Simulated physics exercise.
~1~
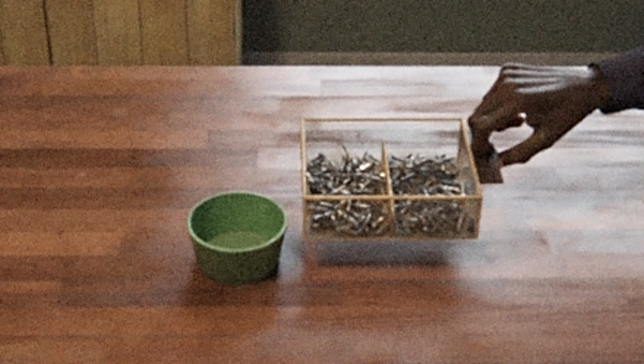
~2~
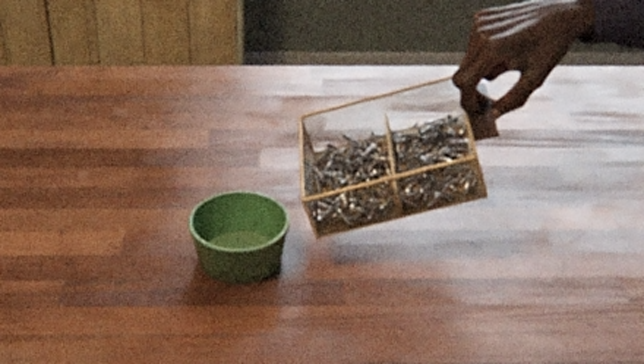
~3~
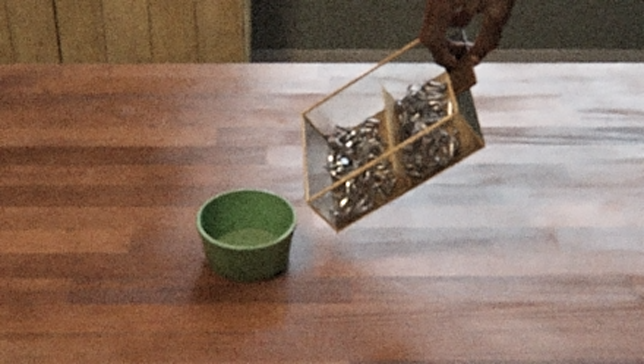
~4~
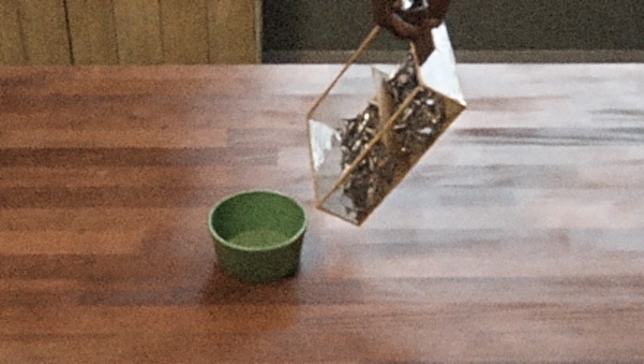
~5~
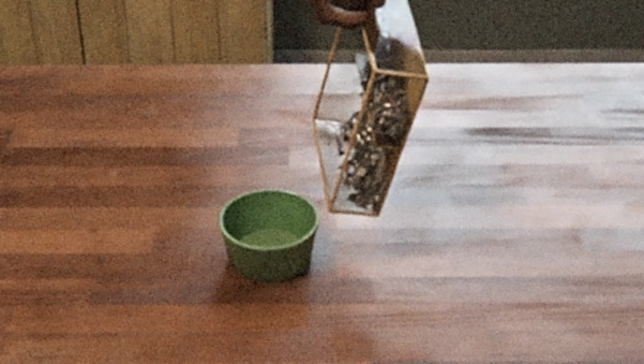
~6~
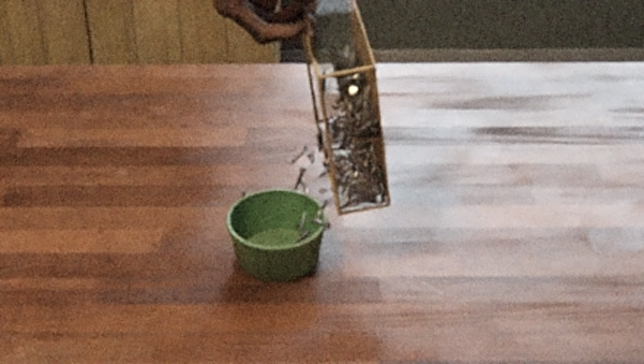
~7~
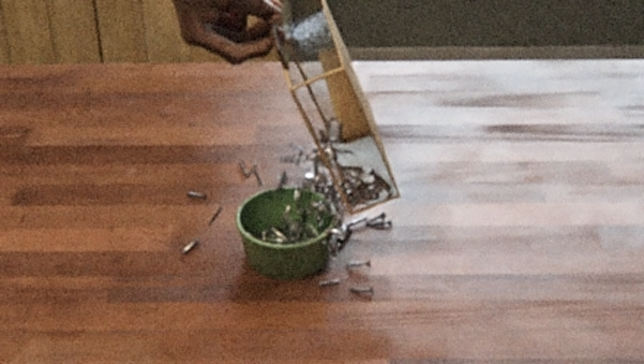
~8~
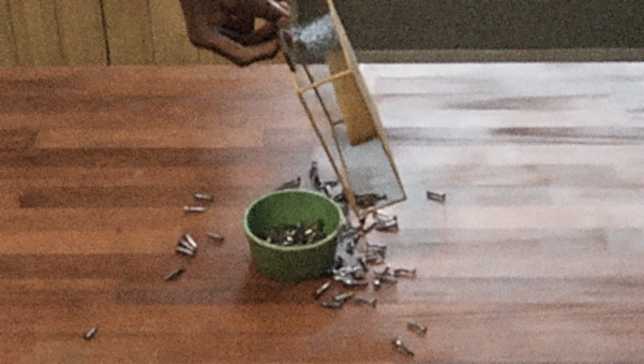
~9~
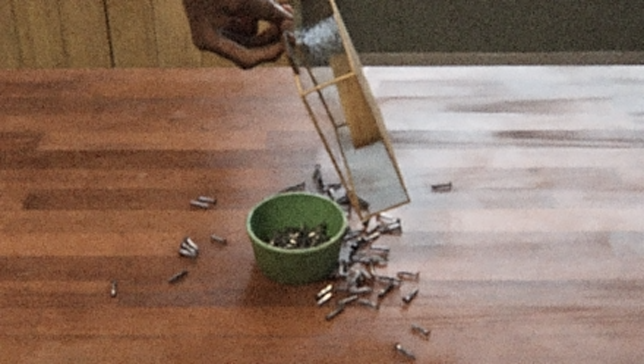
Steel screws spilling from a clear divided box tipped by a hand, about half filling a green dish, the rest scattering around it.
